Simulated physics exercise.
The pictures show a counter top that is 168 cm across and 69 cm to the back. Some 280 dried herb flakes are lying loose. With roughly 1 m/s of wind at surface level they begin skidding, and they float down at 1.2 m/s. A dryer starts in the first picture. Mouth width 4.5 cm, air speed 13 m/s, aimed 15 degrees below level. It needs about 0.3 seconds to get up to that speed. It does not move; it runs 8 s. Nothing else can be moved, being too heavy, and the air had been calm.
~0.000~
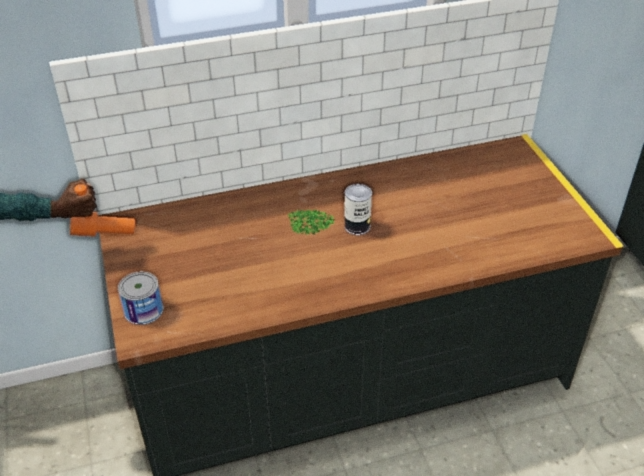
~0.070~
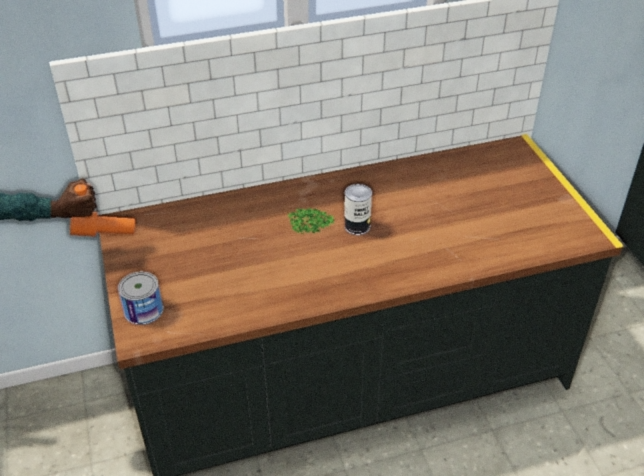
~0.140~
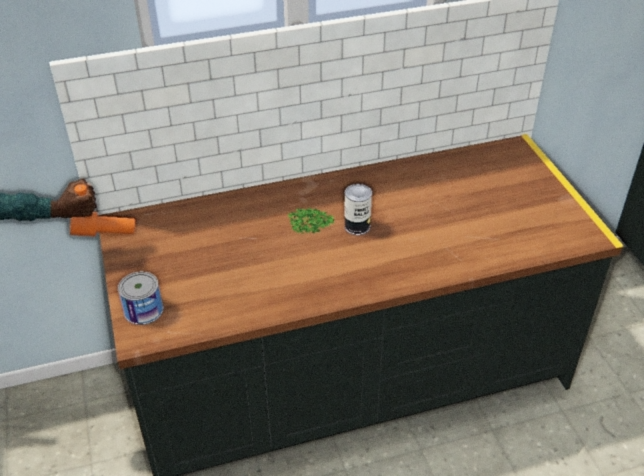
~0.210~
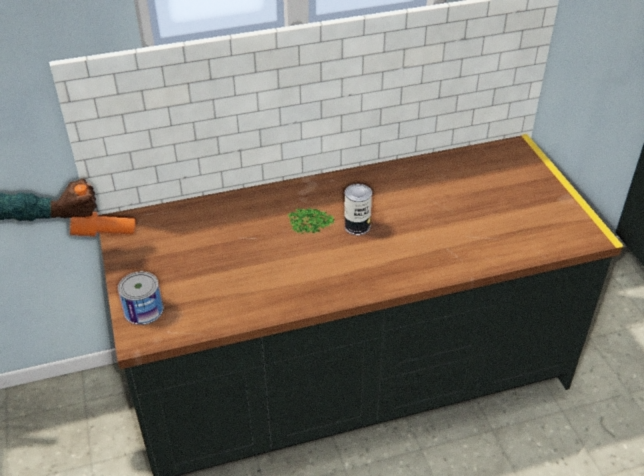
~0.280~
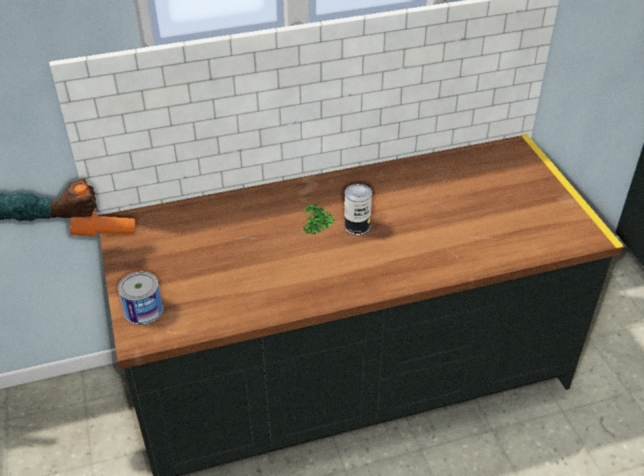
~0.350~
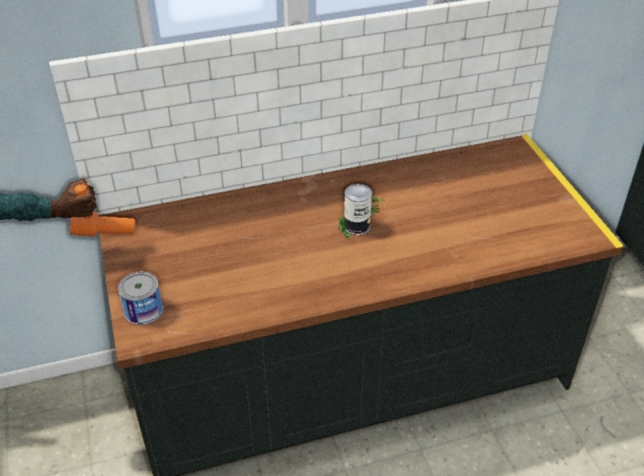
On a wooden counter, green flakes lie still, then slide right behind a tin.
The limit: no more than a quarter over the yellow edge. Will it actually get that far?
Yes, threshold crossed.
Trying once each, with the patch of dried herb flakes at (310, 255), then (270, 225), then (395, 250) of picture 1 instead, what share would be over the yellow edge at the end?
5 %, 80 %, 40 %.
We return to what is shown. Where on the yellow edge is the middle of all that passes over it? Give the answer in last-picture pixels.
Median crossing point, approx. (569, 183).
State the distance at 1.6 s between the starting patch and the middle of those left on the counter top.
It comes to near 85 cm.
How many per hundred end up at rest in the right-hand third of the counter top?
Around 0 per cent.
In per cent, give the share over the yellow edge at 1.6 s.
60 % or thereabouts.
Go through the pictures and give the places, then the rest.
In the first picture, the middle of the dried herb flakes is near (310, 222), none has stirred yet and the mouth of the dryer is at (134, 227).
In the second picture, the middle of the dried herb flakes is near (310, 221), none has stirred yet and the yellow edge is centred on (571, 186).
In the third picture, the middle of the dried herb flakes is near (310, 221), none has stirred yet, the top of a tin is at (358, 193) and the top of a tin is at (138, 286).
In the fourth picture, the middle of the dried herb flakes is near (310, 221) and none has stirred yet.
In the fifth picture, the middle of the dried herb flakes is near (318, 220), the farthest in sight from the dryer is at (333, 221) and about 45 % have left their places.
In the sixth picture, the middle of the dried herb flakes is near (361, 212), the farthest in sight from the dryer is at (383, 201) and all have left their places.
After 1.6 s, 27 % are on the move or not yet settled, 59 % are over the yellow edge; the middle of those still in play is near (554, 207).
After 2.6 s, 10 % are on the move or not yet settled, 74 % are over the yellow edge.
After 4.4 s, 2 % are on the move or not yet settled, 80 % are over the yellow edge.
After 8.0 s, at the end, 81 % are over the yellow edge.
